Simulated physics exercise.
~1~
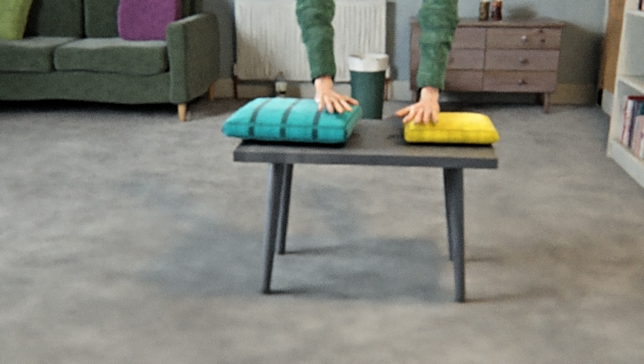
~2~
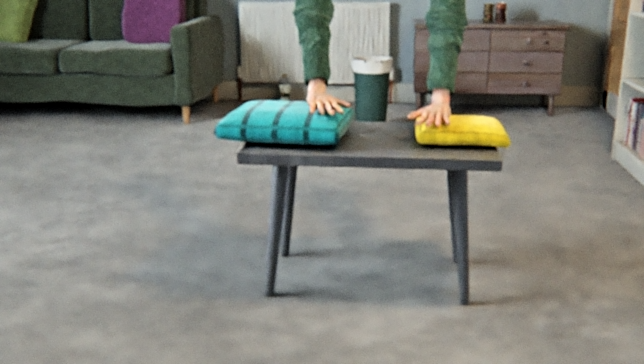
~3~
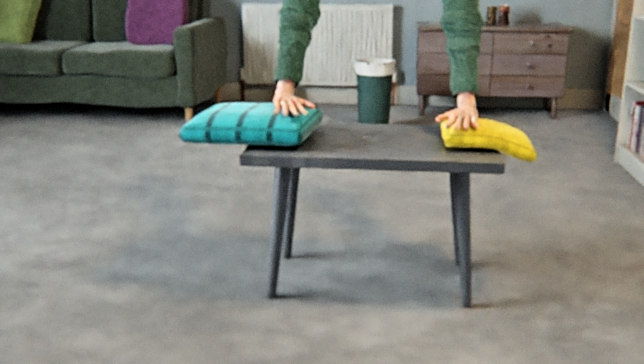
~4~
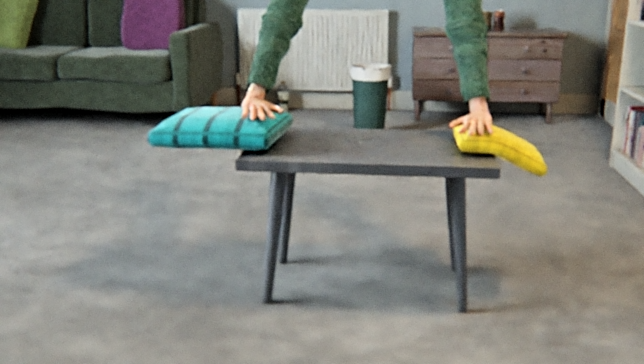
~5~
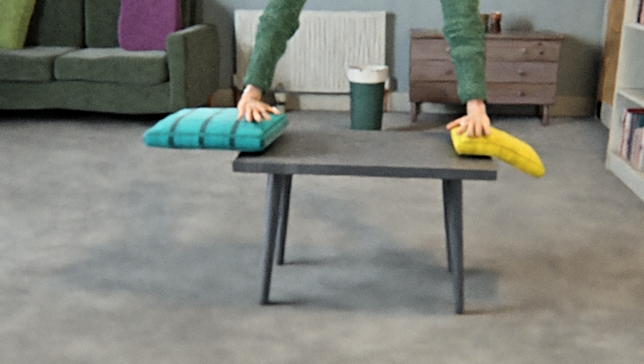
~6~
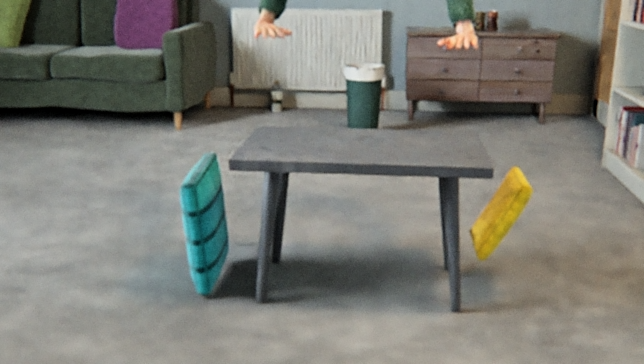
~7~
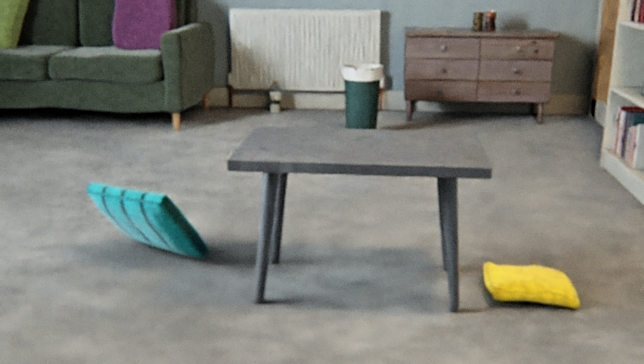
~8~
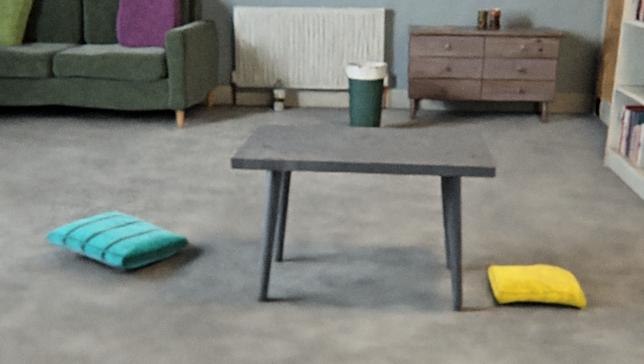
Two hands push a turquoise cushion and a yellow sack off opposite table ends onto the floor.
